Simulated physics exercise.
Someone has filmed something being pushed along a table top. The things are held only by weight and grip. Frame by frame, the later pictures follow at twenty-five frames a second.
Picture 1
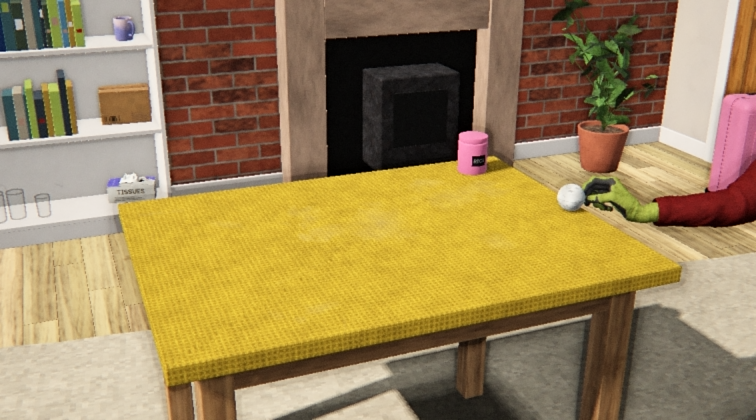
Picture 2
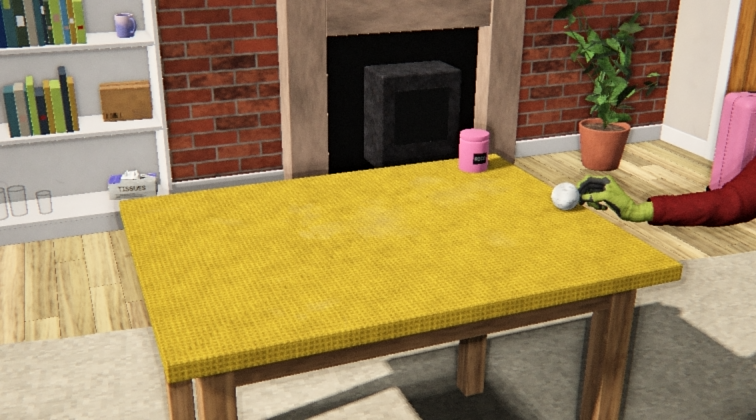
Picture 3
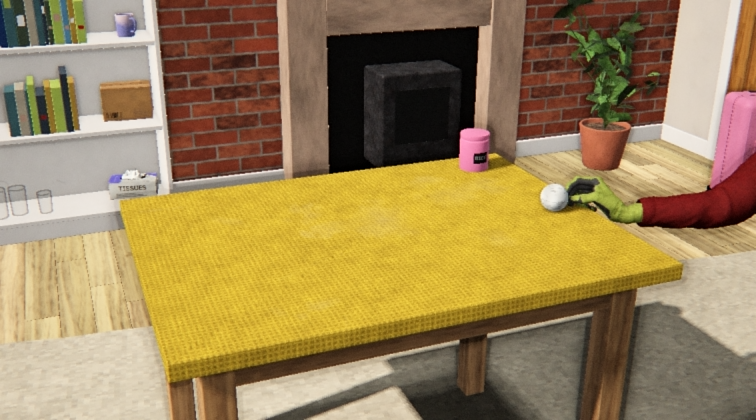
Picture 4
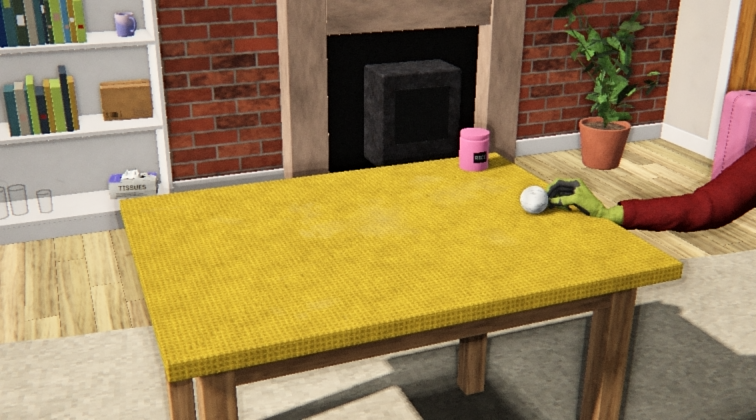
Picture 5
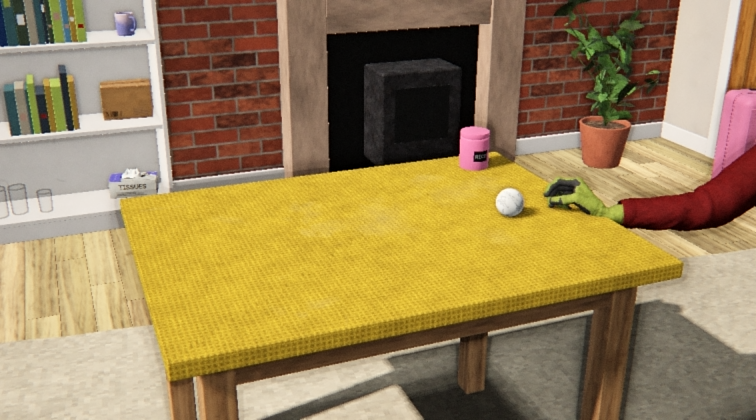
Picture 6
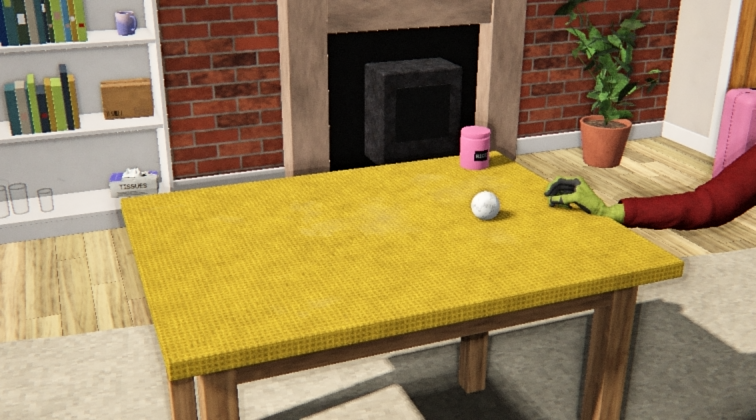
A yellow table fills the middle of a living room, seen from slightly above by a still camera, with a dark fireplace, brick walls and white shelves behind. A pink canister stands at its back edge, a potted plant beyond, and a white ball near the right side beside a green, red-sleeved hand. The hand pushes the ball leftward, then stays back as the ball rolls farther left and slightly nearer.
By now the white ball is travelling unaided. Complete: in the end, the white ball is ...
... off the table.
Then, 0.20 s past the last view, white ball displaced well along near (354, 226).
Then, 0.60 s past the last view, white ball now off the table.
Then, 0.90 s past the last view, things are still on the move.
Then, 1.20 s past the last view, as before.
Finally, off the table, white ball.
